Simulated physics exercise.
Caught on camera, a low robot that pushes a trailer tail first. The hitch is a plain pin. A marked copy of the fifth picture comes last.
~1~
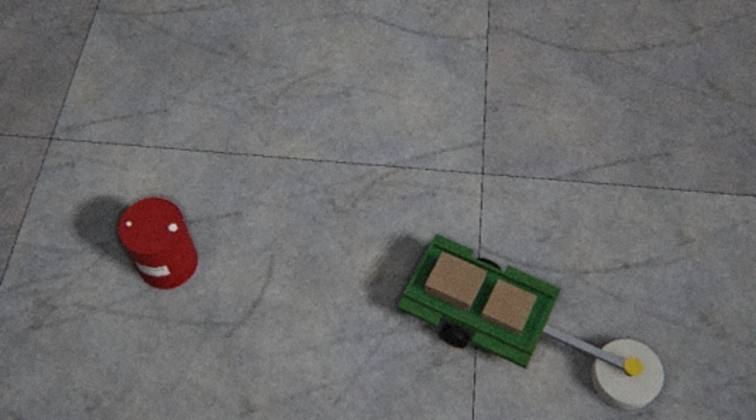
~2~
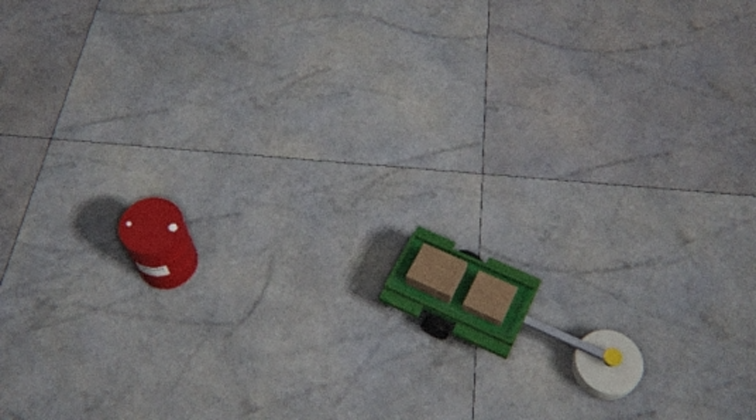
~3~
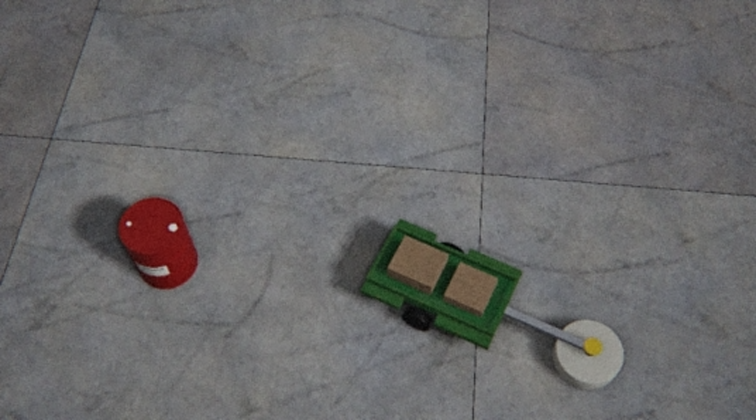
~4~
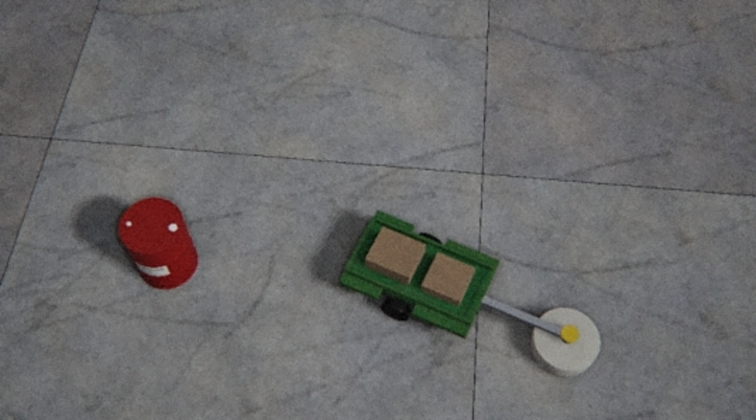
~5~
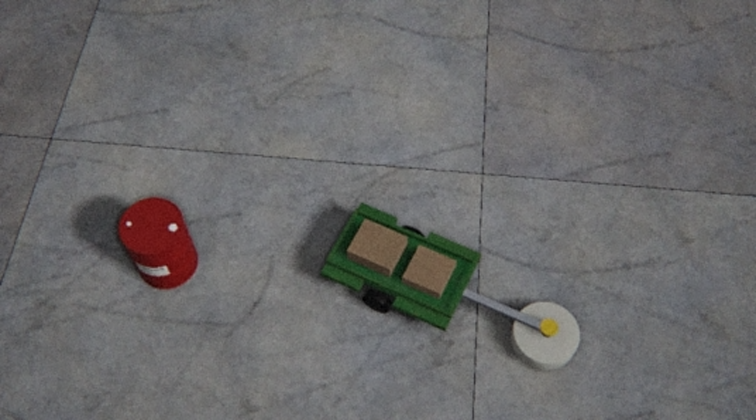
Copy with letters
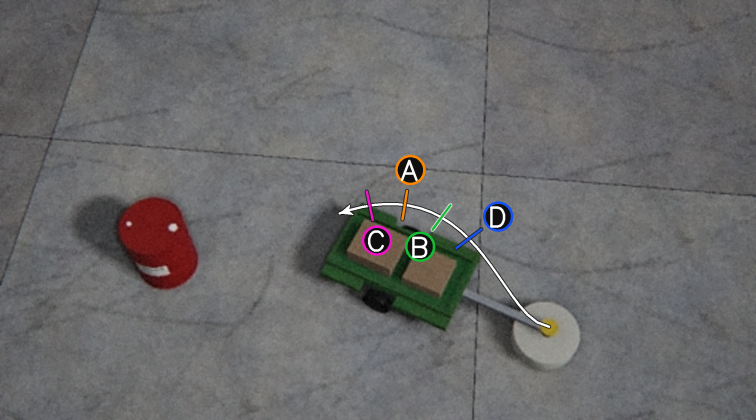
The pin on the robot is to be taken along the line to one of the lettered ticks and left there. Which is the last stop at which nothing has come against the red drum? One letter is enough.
Up to mark B.
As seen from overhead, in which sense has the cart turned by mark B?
Anticlockwise.
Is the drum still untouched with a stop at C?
No.
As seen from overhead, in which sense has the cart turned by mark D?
For that mark, anticlockwise.
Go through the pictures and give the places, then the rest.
In the first frame, green cart (480, 297); red drum (168, 262); robot (629, 373).
In the second frame, robot (609, 363); green cart (461, 289); red drum (168, 262).
In the third frame, robot (589, 353); green cart (442, 280); red drum (168, 262).
In the fourth frame, robot (566, 340); green cart (420, 271); red drum (168, 262).
In the fifth frame, robot (546, 334); green cart (402, 263); red drum (168, 262).
On the marked copy, A at (405, 205); B at (442, 217); C at (370, 206); D at (469, 239); the route from (549, 327) via (460, 231) to (339, 213).
Taking B. A third of the way, robot (505, 296), cart (357, 244).
Two thirds of the way, robot (475, 255), cart (323, 236).
When it is over, robot (440, 226), cart (290, 235); nothing has been touched.
As for the rest, A is too far, the drum has been hit; C is too far, the drum has been hit; D is safe but short.
